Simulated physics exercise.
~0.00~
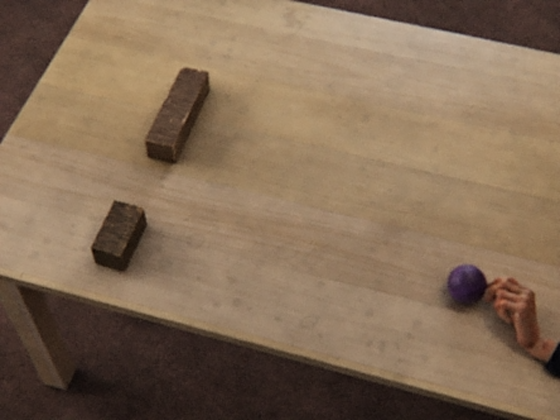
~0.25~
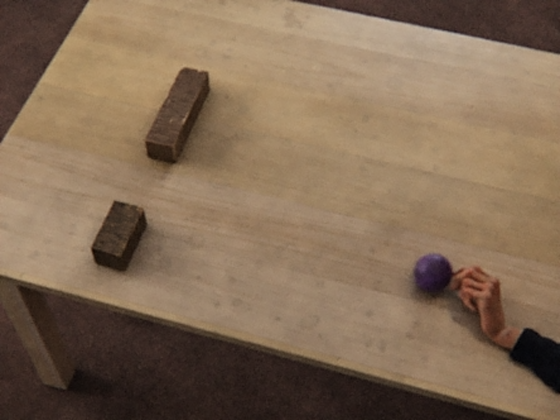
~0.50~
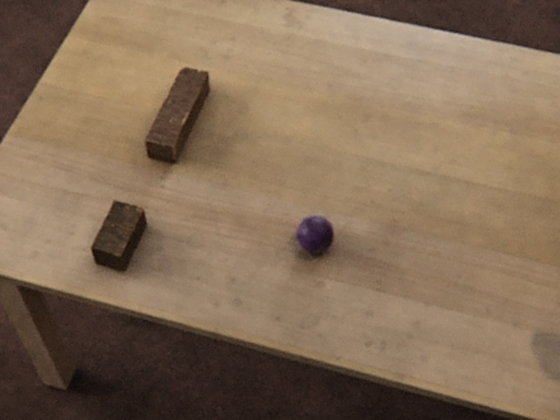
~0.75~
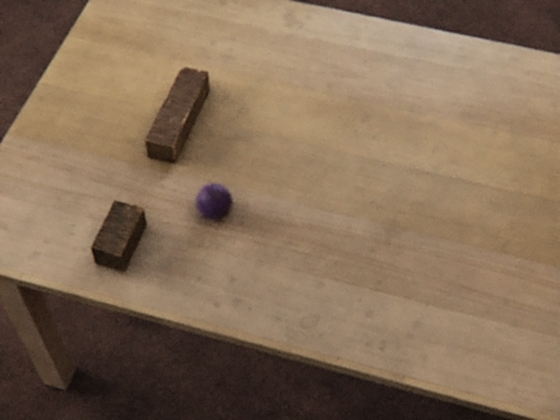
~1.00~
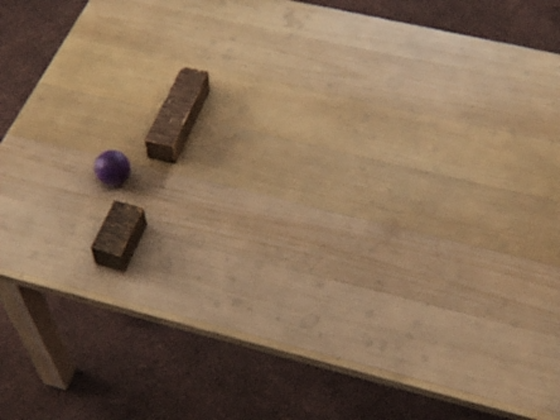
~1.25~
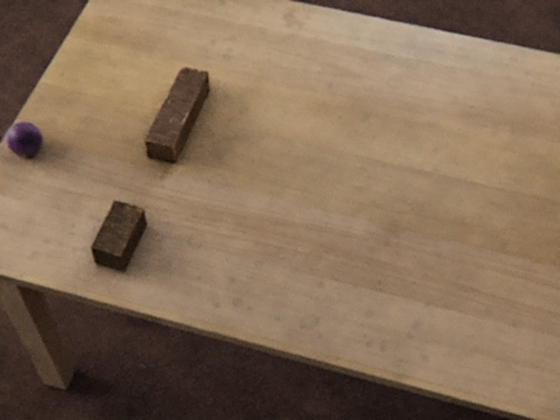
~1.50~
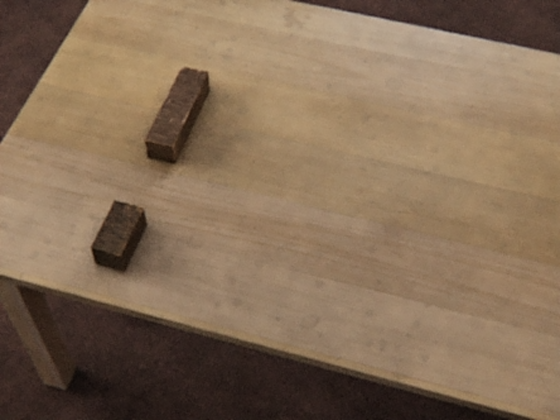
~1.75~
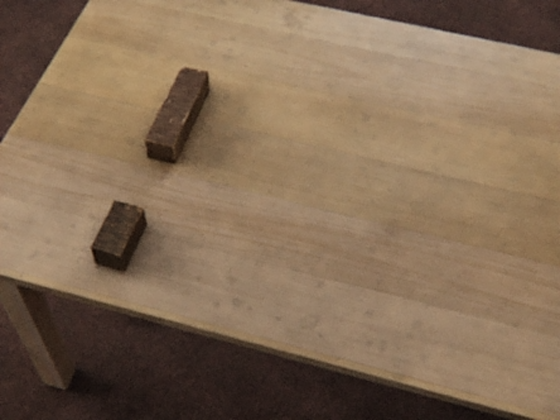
A purple ball was pushed by a hand across a wooden table and rolled left on its own toward two dark brown blocks. It passed through the gap between them, carried on to the table's edge and went out of sight, leaving the blocks unmoved.
